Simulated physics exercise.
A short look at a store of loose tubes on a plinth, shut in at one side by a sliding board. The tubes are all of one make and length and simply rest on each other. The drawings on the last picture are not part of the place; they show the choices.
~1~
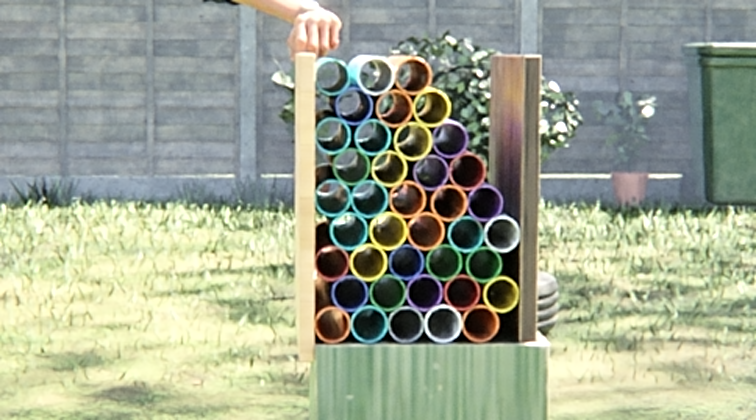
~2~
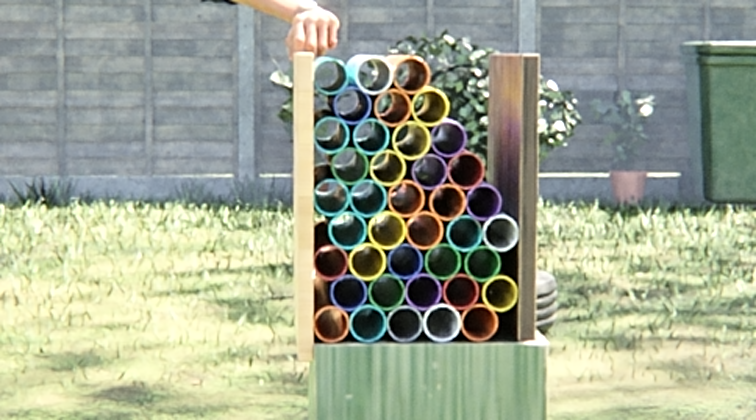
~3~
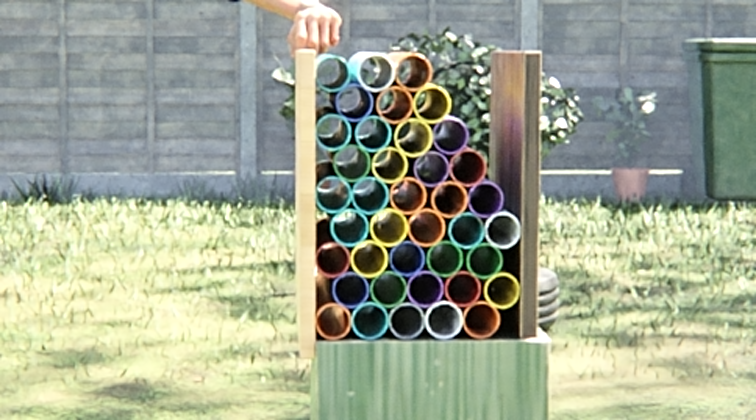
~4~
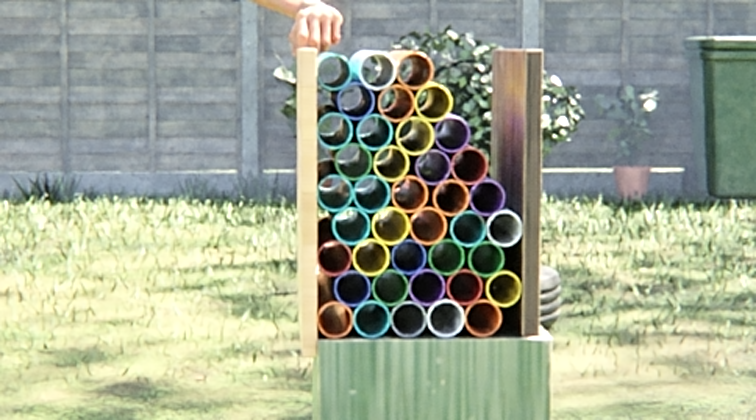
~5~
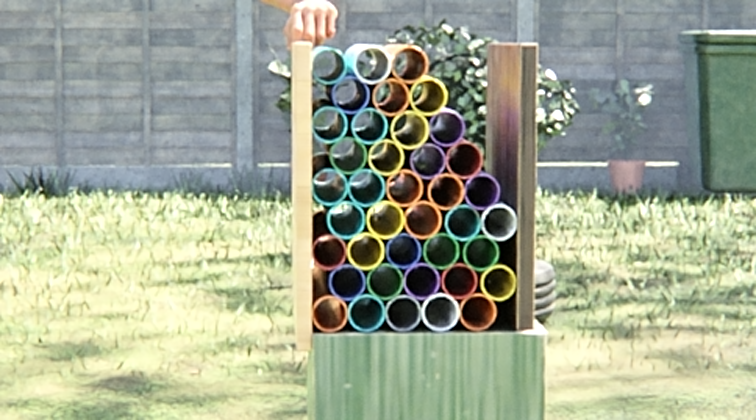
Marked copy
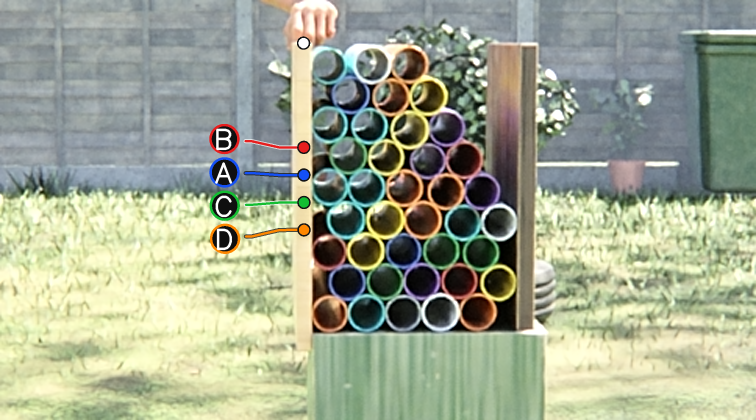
Colourful hollow tubes, ringed in orange, turquoise, yellow, purple, green, blue and white, lie stacked end-on above a green plinth on a sunlit lawn, seen straight on. A pale upright board borders them on the left, a darker one stands at right, and a fence, shrubs and green bin lie behind. A hand rests atop the pale board, the tubes stay in place, and the view shifts very slightly.
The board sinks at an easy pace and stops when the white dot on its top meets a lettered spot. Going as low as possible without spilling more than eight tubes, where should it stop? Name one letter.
Stop at C.
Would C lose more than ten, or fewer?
At C, fewer than ten.
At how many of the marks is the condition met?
Three of them.
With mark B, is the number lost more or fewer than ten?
At B, fewer than ten.
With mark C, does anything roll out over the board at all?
Yes.
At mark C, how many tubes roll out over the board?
With C, four.
On the marked copy, A at (304, 175); B at (304, 148); C at (304, 203); D at (304, 230); the white dot at (303, 43).
Following C. Soon after the start, top of the board (312, 111).
Later, top of the board (312, 187).
In the end, top of the board (312, 202), about four out over the board.
As for the rest, A about four out over the board; B one out over the board; D nine out over the board.
